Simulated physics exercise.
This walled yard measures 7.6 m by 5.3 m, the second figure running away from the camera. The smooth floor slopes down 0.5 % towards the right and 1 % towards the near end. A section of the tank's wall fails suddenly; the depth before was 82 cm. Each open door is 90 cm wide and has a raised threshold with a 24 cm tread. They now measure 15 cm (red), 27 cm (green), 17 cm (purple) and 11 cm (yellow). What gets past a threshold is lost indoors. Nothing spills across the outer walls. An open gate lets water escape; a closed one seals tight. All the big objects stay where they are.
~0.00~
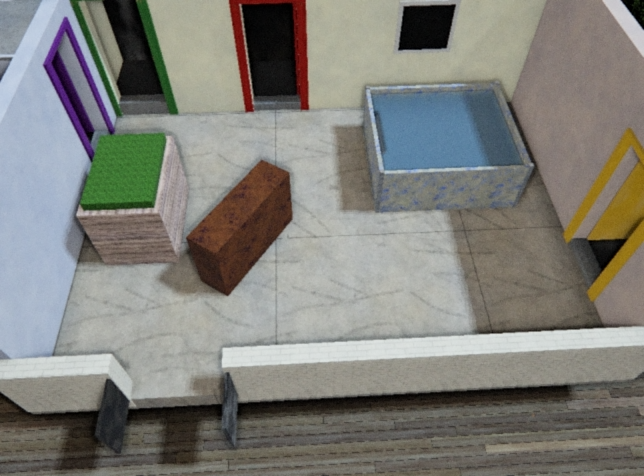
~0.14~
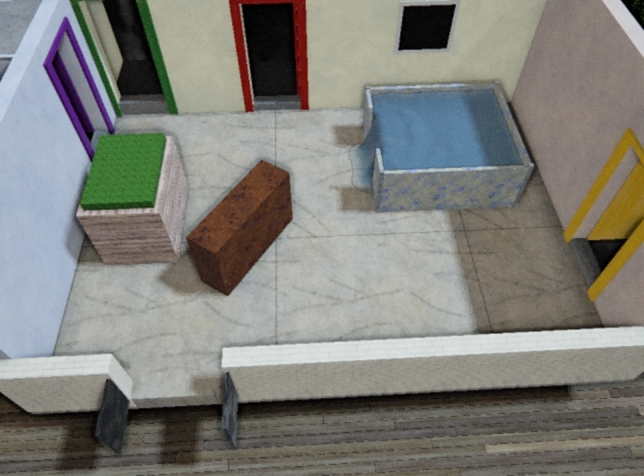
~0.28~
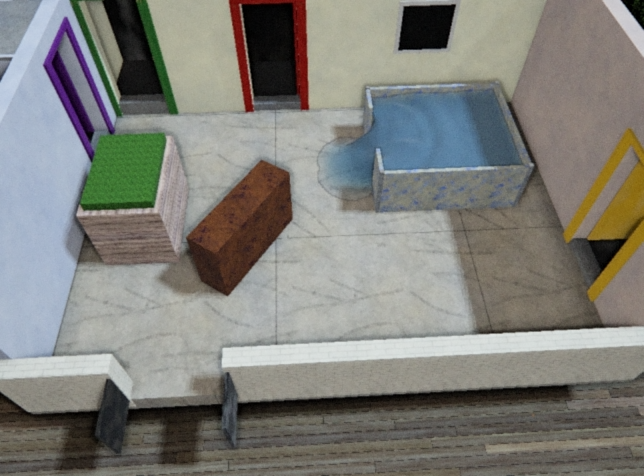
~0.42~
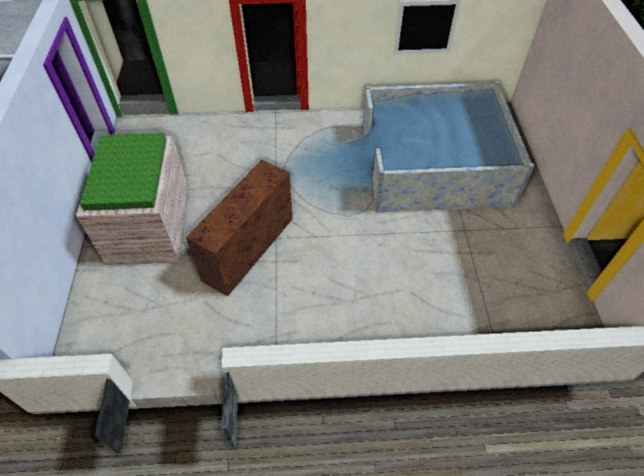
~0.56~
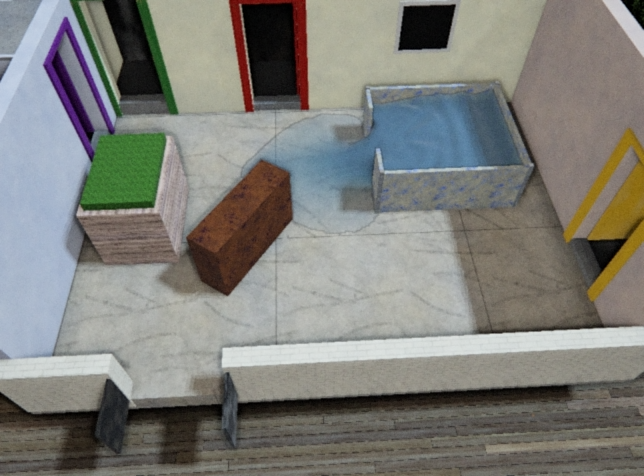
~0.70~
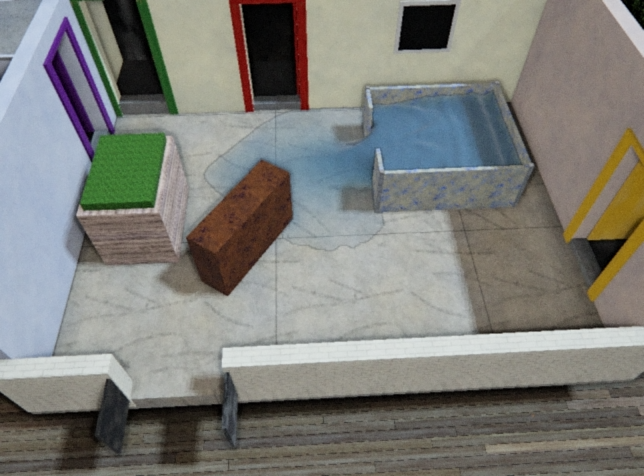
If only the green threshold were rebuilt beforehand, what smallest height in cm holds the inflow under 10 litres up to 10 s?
About 30 cm.
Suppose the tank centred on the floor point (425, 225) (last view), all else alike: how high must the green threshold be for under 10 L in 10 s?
Then roughly 19 cm.
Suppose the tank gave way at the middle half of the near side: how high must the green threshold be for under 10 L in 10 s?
Some 8.0 cm.
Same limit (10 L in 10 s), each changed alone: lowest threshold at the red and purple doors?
About 13.5 cm at red and 33 cm at purple.
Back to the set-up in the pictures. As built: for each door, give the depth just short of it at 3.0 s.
Depths in cm: Red 12, green 31, purple 33, yellow 0.
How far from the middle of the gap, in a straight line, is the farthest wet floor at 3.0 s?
Roughly 5.4 m.
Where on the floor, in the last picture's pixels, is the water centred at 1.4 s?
Near (381, 166).
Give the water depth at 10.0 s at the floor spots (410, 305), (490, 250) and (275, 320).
About 4, 2 and 4 cm.
After 1.4 s water covers 35 % of the floor, deepest (42 cm) near (362, 171); it has not reached the green door.
After 3.0 s water covers 60 % of the floor, deepest (36 cm) near (123, 130); 31 cm at the green door, 9 litres in over its 27 cm threshold.
After 10.0 s water covers 95 % of the floor, deepest (14 cm) near (101, 382); 8 cm at the green door, 18 litres in over its 27 cm threshold.
At the green door as built, the water arrived by 1.5 s and peaked near 31 cm at 3.0 s.
With a threshold of 25.5 cm, 24 litres would have come in within the 10 s; with 34 cm, 3 litres. So under 10 litres takes about 30 cm.
